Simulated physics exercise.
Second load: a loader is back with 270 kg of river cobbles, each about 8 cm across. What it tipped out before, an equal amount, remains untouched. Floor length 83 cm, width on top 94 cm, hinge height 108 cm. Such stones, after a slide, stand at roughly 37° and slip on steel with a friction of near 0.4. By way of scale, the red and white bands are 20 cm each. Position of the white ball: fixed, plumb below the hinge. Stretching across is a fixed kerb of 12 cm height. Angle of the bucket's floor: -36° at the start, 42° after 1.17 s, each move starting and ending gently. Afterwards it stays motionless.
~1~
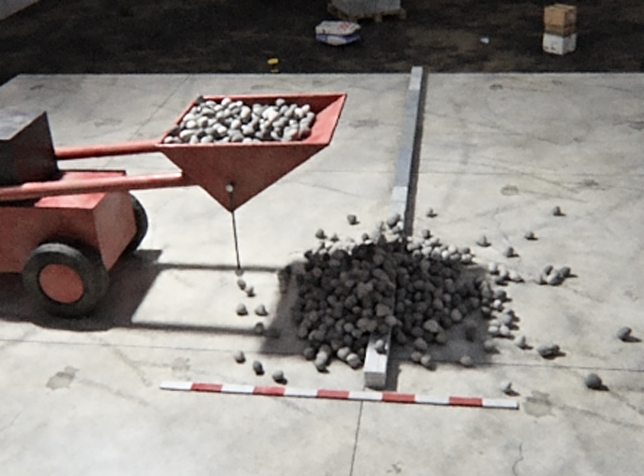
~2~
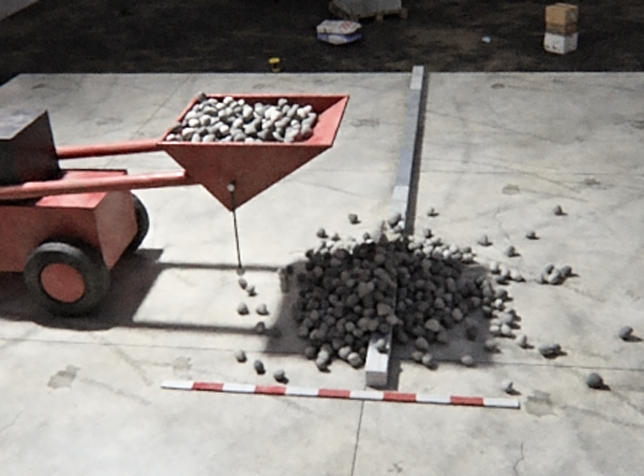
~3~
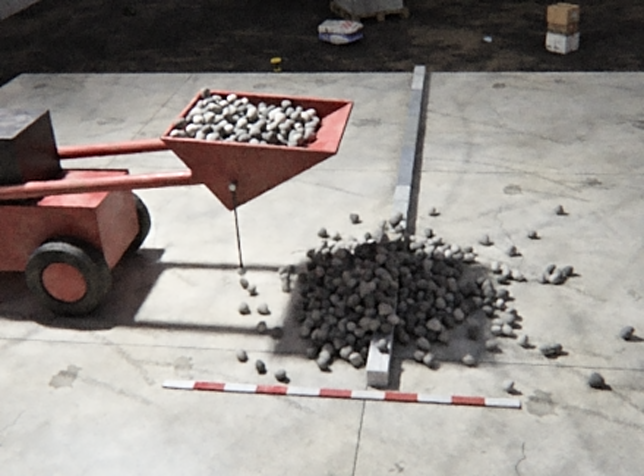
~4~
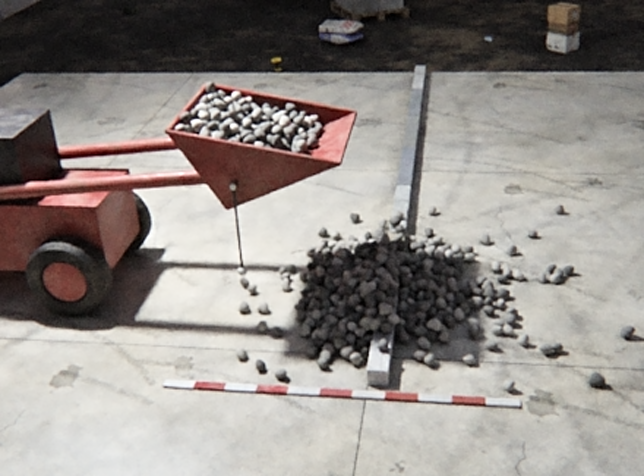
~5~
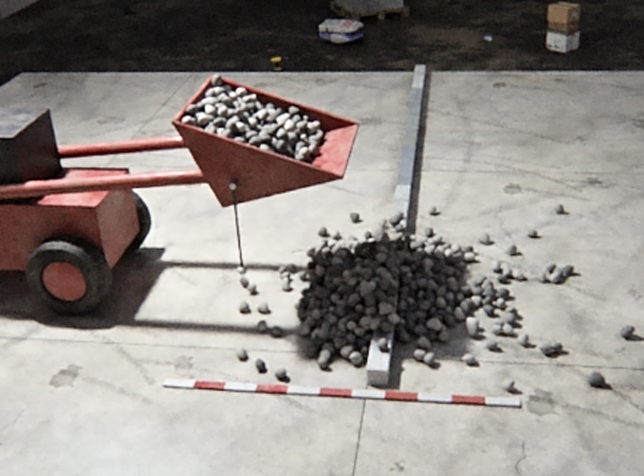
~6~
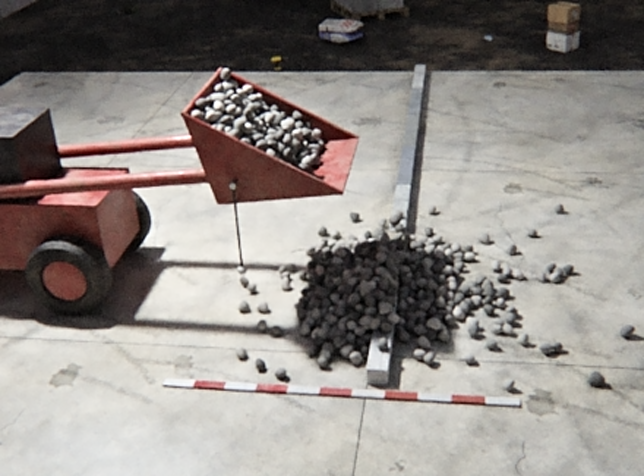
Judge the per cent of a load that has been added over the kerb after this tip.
The added amount is roughly 26 per cent of a load.
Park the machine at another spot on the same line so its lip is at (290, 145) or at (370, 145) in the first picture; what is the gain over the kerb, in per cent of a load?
Case one about 0 %, case two about 70 %.
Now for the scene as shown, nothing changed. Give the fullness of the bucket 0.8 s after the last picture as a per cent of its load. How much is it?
About 50 percent.
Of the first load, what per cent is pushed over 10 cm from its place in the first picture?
Roughly 10 percent.
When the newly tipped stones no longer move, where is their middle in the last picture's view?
In the last view, somewhere near (356, 273).
Then, 0.4 s after the last picture the floor is at 30°; in per cent of one load, 100 in the bucket, 65 on this side of the kerb, 36 over the kerb; the foremost stones are at (584, 290).
Then, 0.8 s after the last picture the floor is at 42°; in per cent of one load, 48 in the bucket, 116 on this side of the kerb, 36 over the kerb; the foremost stones are at (584, 290).
Then, 1.1 s after the last picture the floor is at 42°; in per cent of one load, 4 in the bucket, 146 on this side of the kerb, 50 over the kerb; the foremost stones are at (584, 290).
Then, 3.6 s after the last picture the floor is at 42°; in per cent of one load, 0 in the bucket, 139 on this side of the kerb, 61 over the kerb; the foremost stones are at (586, 295). Net gain over the kerb, 26.
